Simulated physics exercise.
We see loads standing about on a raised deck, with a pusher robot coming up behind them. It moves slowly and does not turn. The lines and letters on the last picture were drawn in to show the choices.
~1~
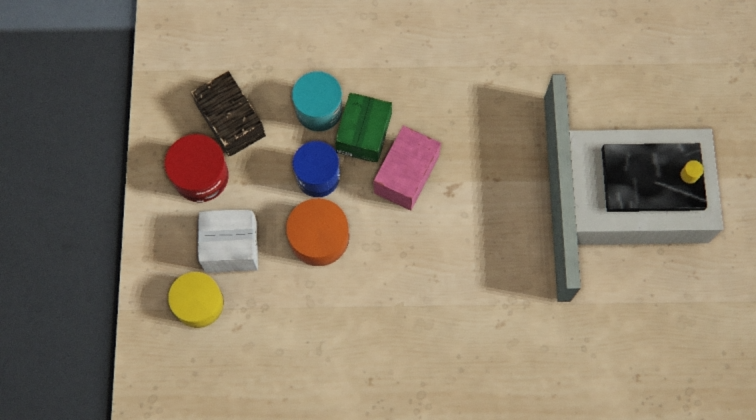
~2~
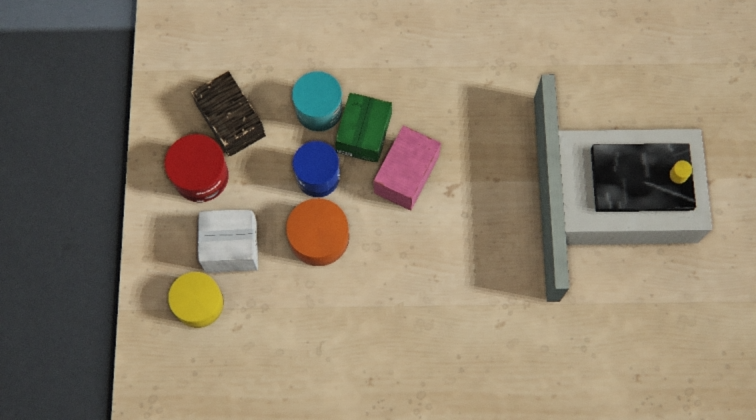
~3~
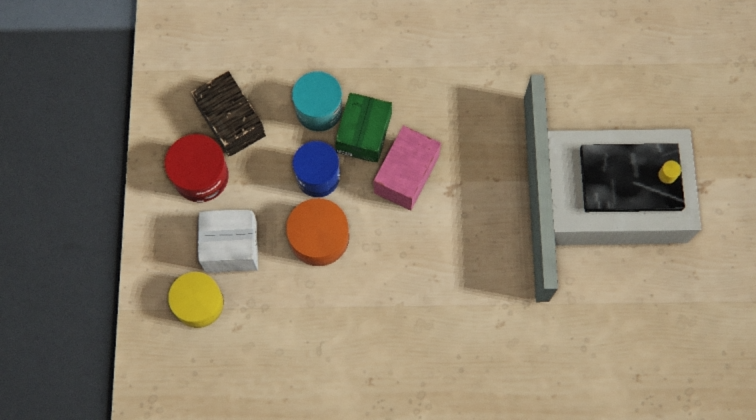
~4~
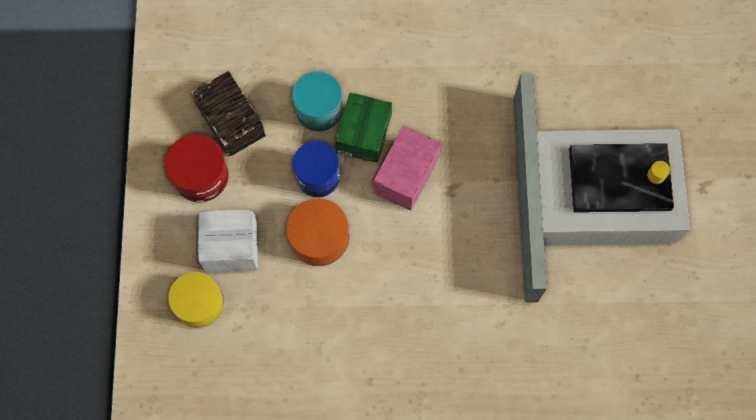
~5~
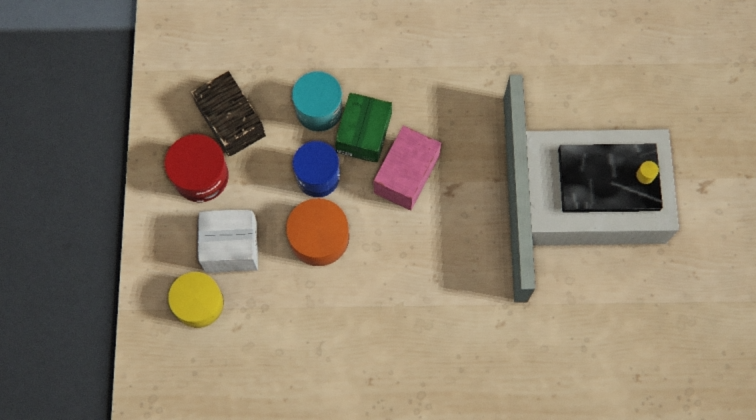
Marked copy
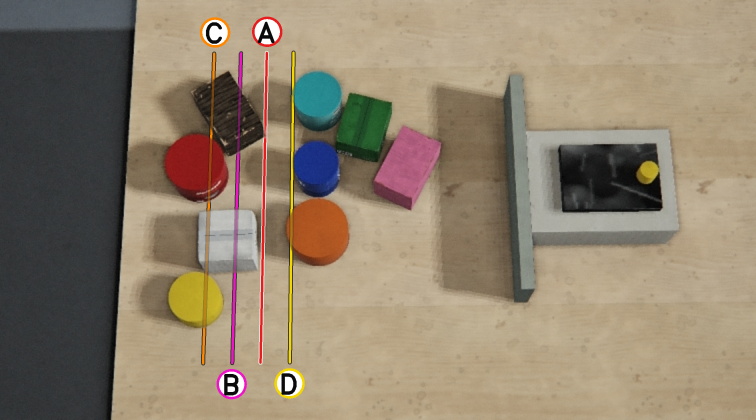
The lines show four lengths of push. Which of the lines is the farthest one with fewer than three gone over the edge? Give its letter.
No third one falls up to C.
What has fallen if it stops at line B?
It is the red pail.
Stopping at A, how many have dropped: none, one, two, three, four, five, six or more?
In all, none.
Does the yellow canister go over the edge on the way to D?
By then, no.
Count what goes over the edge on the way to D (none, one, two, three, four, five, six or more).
In all, none.
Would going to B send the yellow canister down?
No.
On the copy, A at (264, 201); B at (237, 201); C at (209, 201); D at (292, 200).
On C. First, robot (487, 179); turquoise pail (312, 97); green box (348, 127).
Then, robot (373, 180); red pail (173, 169); white box (200, 241).
Finally, robot (287, 182); red pail over the edge; white box over the edge; two fallen.
By contrast, A is within the limit but short; B is within the limit but short; D is within the limit but short.
